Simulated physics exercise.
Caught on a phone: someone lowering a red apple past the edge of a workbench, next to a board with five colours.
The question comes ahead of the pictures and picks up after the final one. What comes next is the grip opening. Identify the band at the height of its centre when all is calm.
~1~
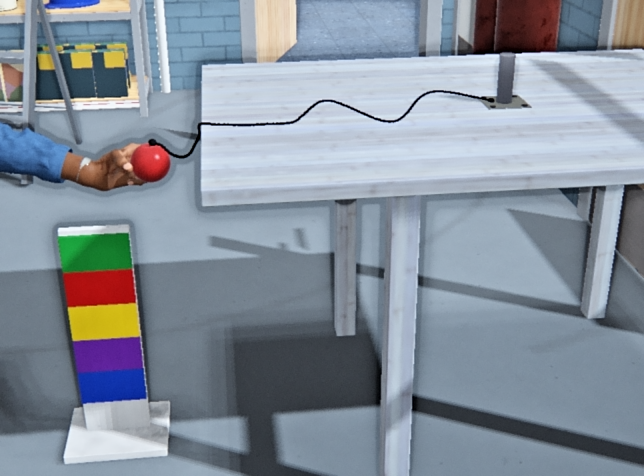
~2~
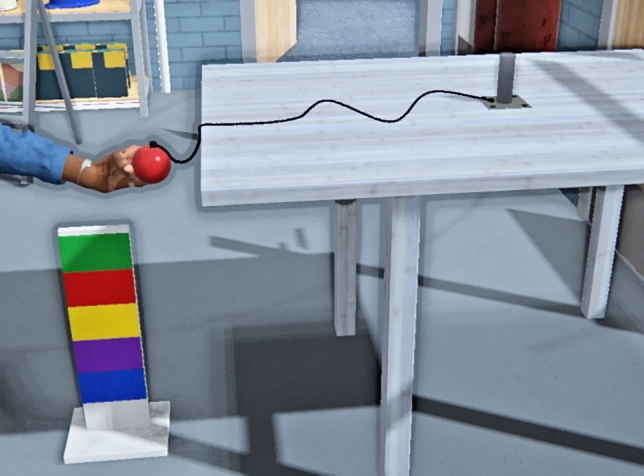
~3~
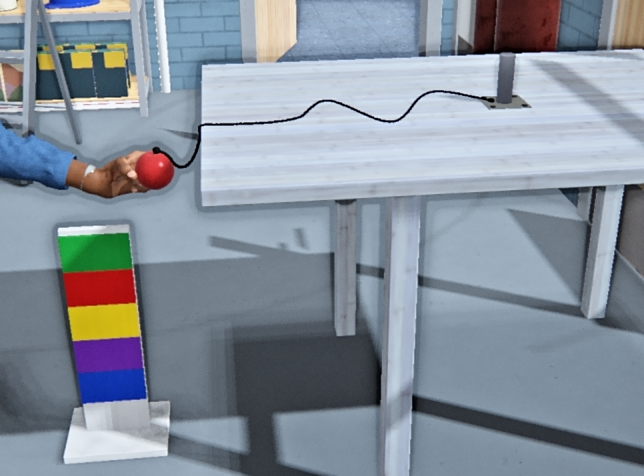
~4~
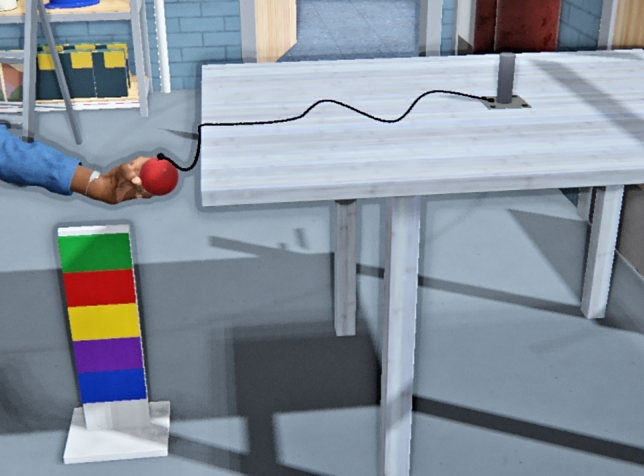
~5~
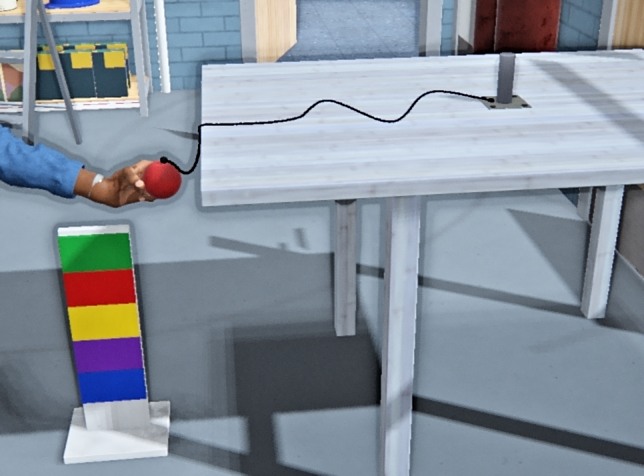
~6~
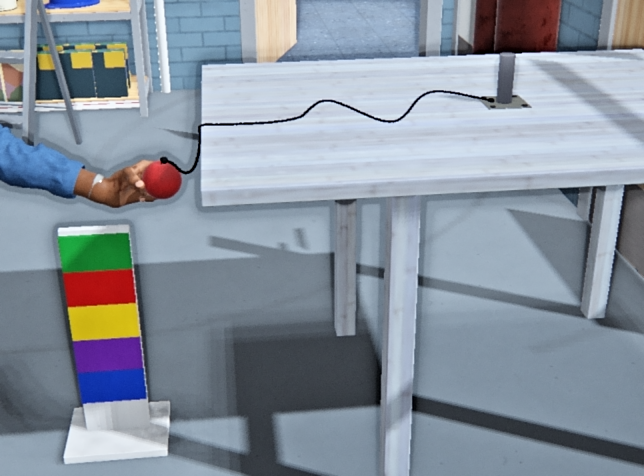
Its centre is at purple.
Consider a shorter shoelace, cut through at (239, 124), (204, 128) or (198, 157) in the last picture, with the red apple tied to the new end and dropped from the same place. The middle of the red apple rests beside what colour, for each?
Each try in turn: Green; red; yellow.
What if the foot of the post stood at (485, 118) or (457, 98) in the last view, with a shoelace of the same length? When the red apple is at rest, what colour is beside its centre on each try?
The first case gives blue, the second gives blue.
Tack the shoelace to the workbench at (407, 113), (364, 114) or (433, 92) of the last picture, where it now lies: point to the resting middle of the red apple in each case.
It ends up near (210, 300) the first time, (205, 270) the second and (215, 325) the third.
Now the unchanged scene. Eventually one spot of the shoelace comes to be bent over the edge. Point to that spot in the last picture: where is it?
Approximately at (318, 103) in the final frame.
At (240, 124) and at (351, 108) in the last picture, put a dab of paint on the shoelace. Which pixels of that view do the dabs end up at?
(206, 227) for the first, (250, 114) for the second.
A little later, apple near (221, 322); level with yellow.
Next, apple near (216, 335); level with purple.
When it is over, apple near (220, 341); level with purple. At purple.
